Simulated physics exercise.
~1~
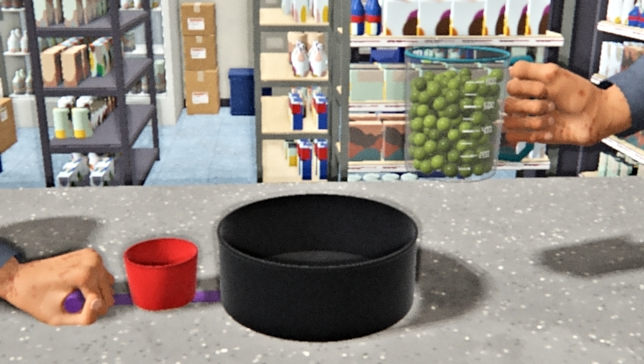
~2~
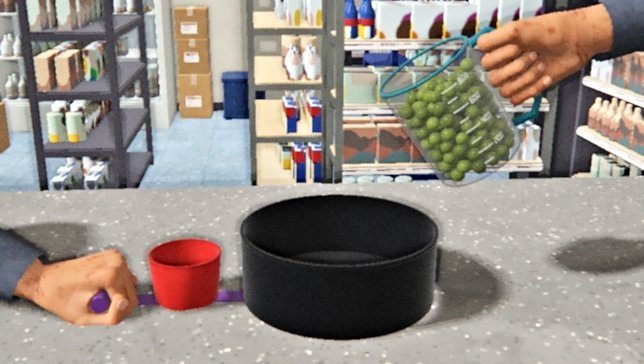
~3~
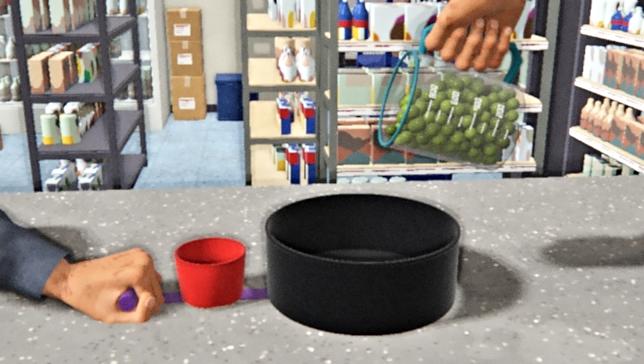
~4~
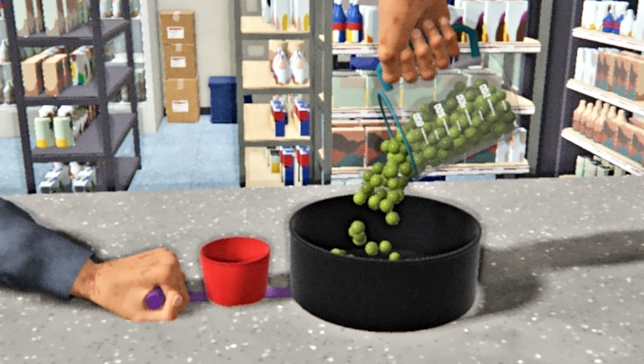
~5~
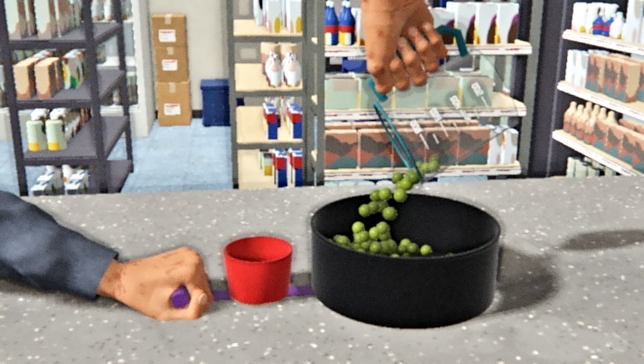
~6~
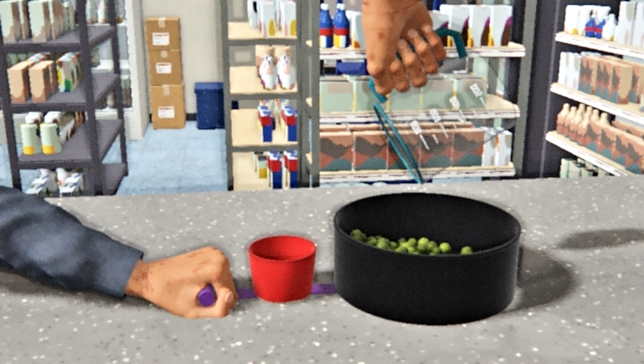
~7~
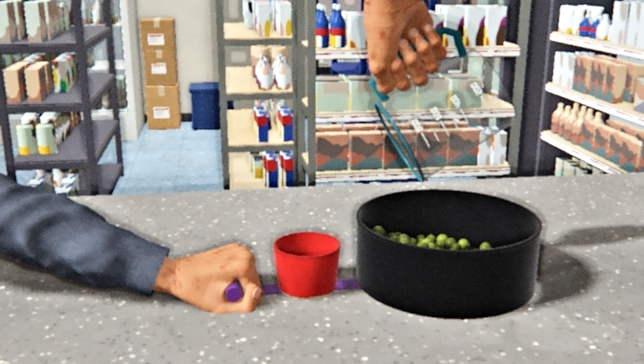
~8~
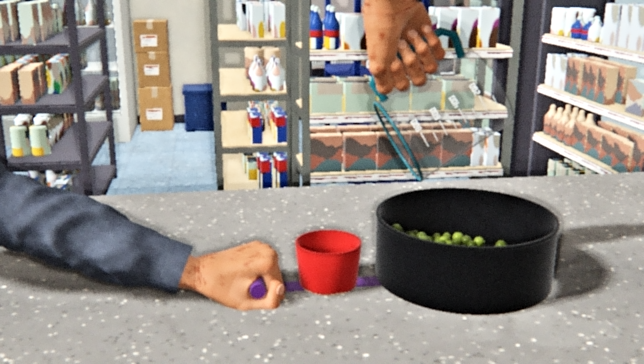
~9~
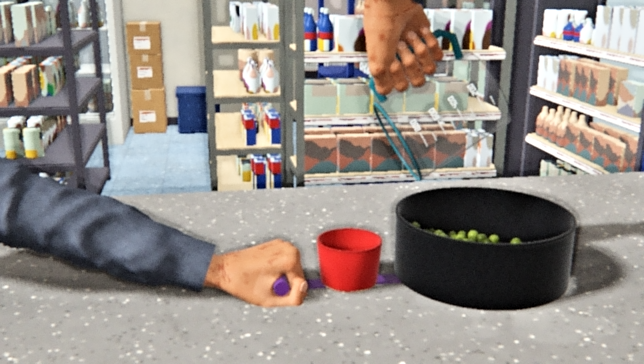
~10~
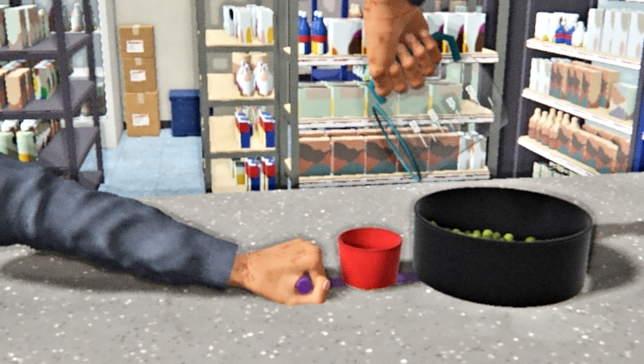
In a store, a hand tips green olives from a jug into a sliding black pot.
